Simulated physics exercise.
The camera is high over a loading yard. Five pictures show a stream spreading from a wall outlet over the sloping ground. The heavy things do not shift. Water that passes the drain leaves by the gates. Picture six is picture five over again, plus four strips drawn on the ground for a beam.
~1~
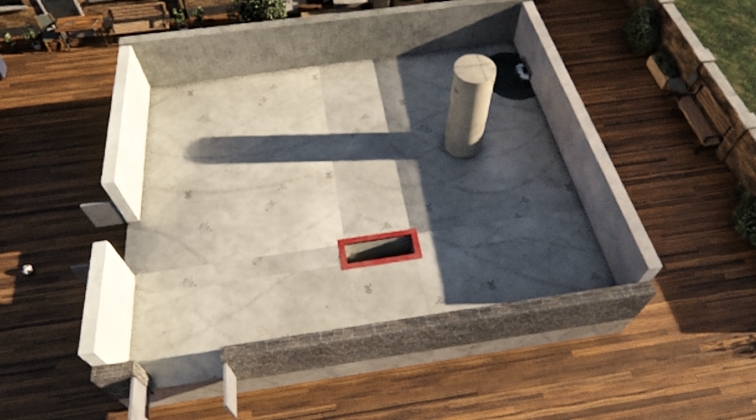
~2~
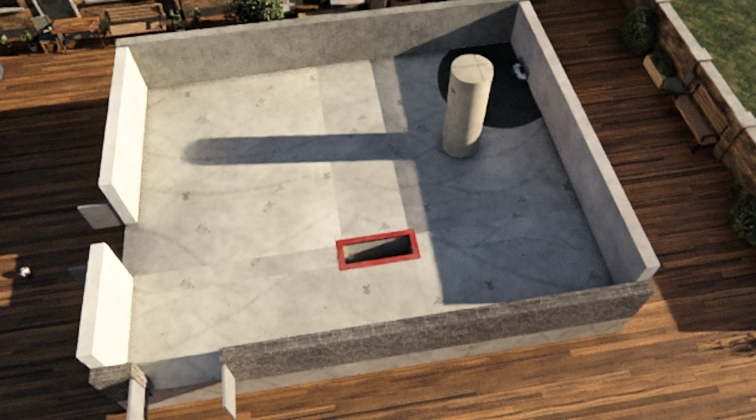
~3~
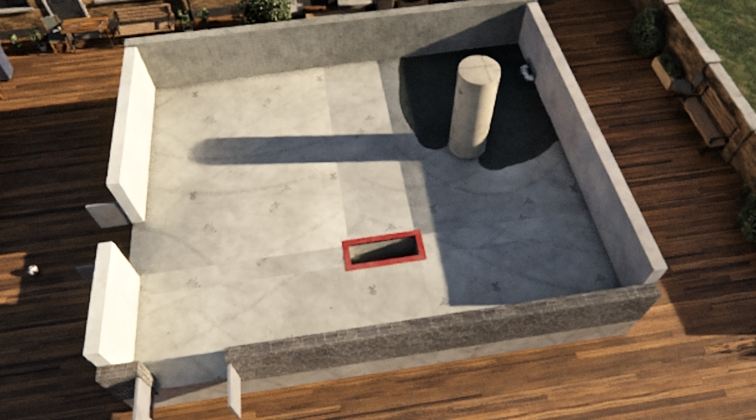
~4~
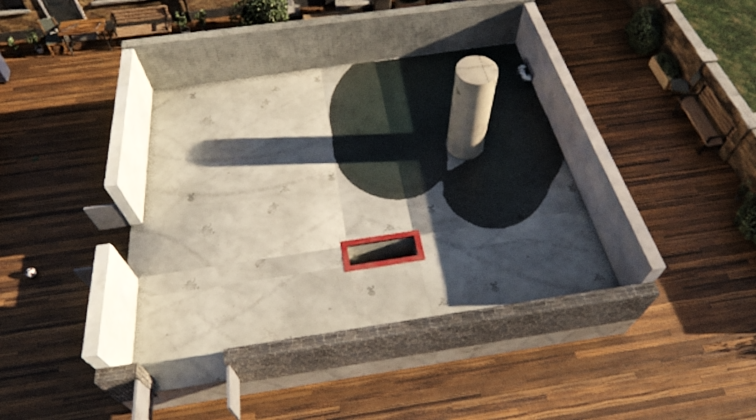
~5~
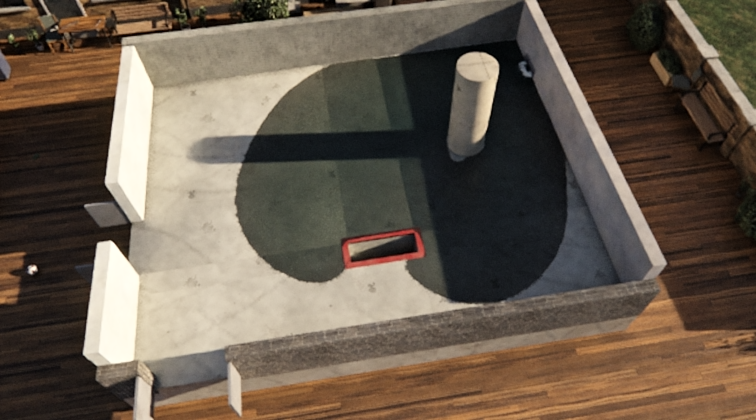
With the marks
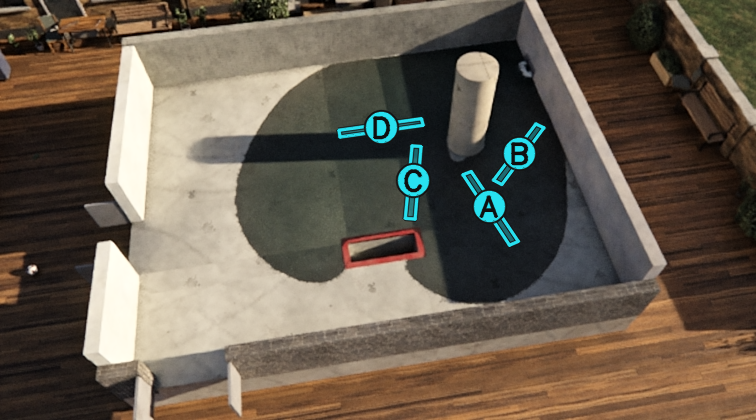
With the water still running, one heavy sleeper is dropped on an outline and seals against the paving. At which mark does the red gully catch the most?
The answer is place B.
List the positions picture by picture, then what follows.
The first picture shows outfall at (528, 69); red gully at (380, 249); open gate at (192, 370); open gate at (137, 248); front seen at (503, 94), 2 % of the ground wet; red gully still dry.
The second picture shows front seen at (446, 61), 8 % of the ground wet; red gully still dry.
The third picture shows front seen at (419, 133), 16 % of the ground wet; red gully still dry.
The fourth picture shows front seen at (336, 155), 30 % of the ground wet; red gully still dry.
The fifth picture shows front seen at (250, 235), 55 % of the ground wet; red gully taking water.
On the marked copy, A from (467, 173) to (513, 243); B from (497, 182) to (539, 125); C from (410, 218) to (416, 146); D from (339, 133) to (422, 121).
With A, about 17 % of the stream goes into the red gully, about 83 % out by the gates.
With B, about 24 % of the stream goes into the red gully, about 75 % out by the gates.
With C, about 14 % of the stream goes into the red gully, about 86 % out by the gates.
With D, about 15 % of the stream goes into the red gully, about 84 % out by the gates.
